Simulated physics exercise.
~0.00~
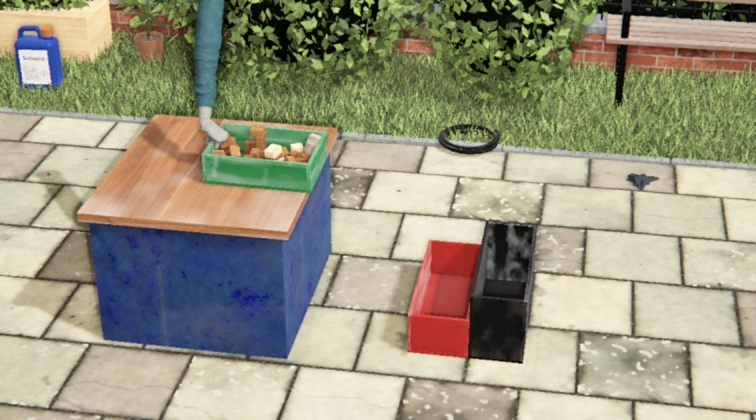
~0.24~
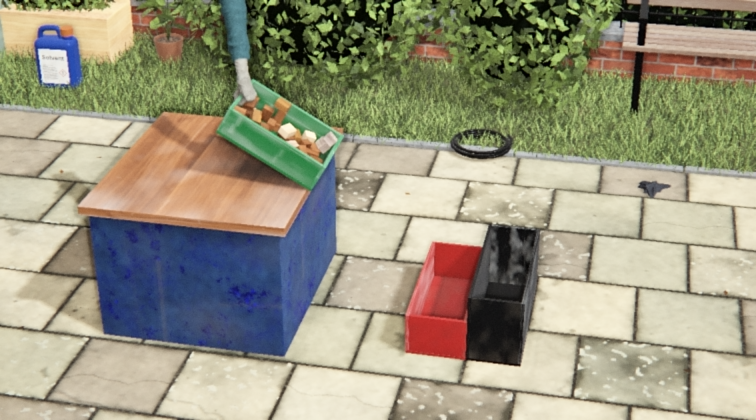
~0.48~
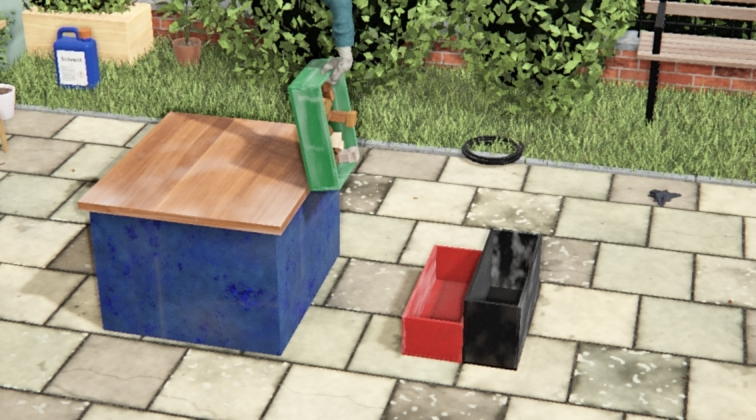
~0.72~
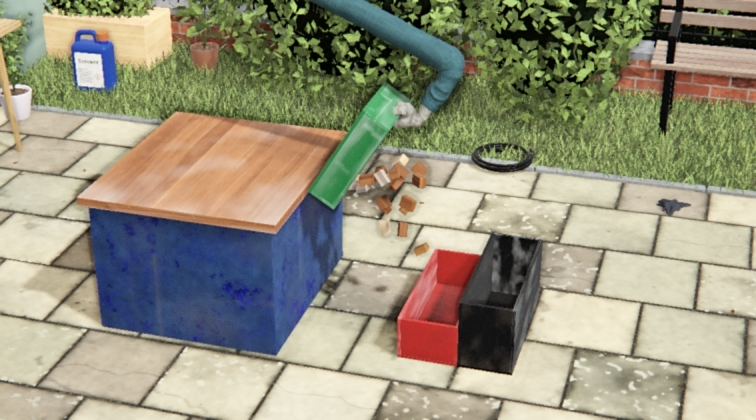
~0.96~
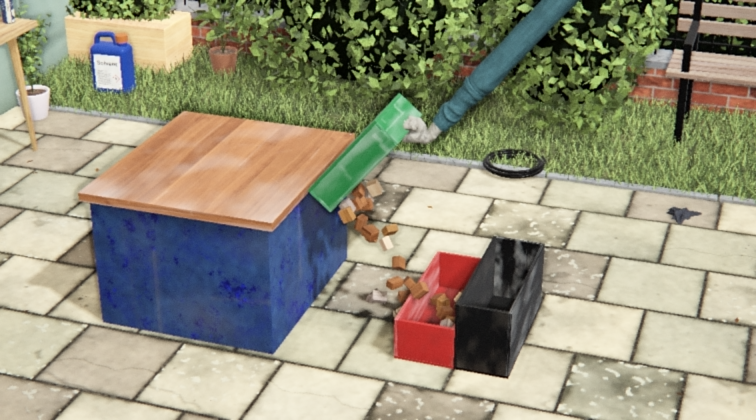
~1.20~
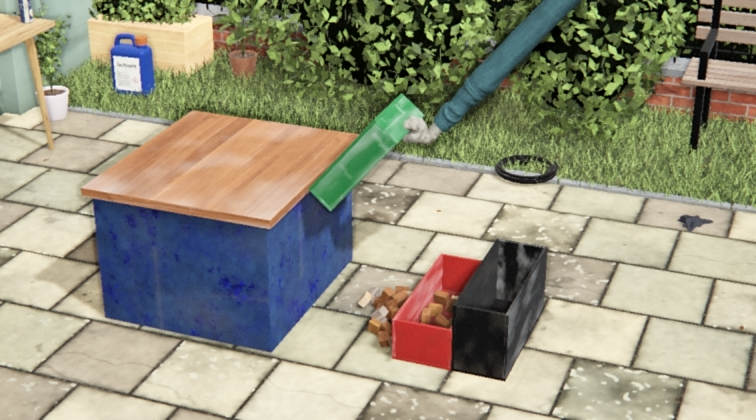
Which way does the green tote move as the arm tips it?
The green tote moves to the right, over the edge of the bench.
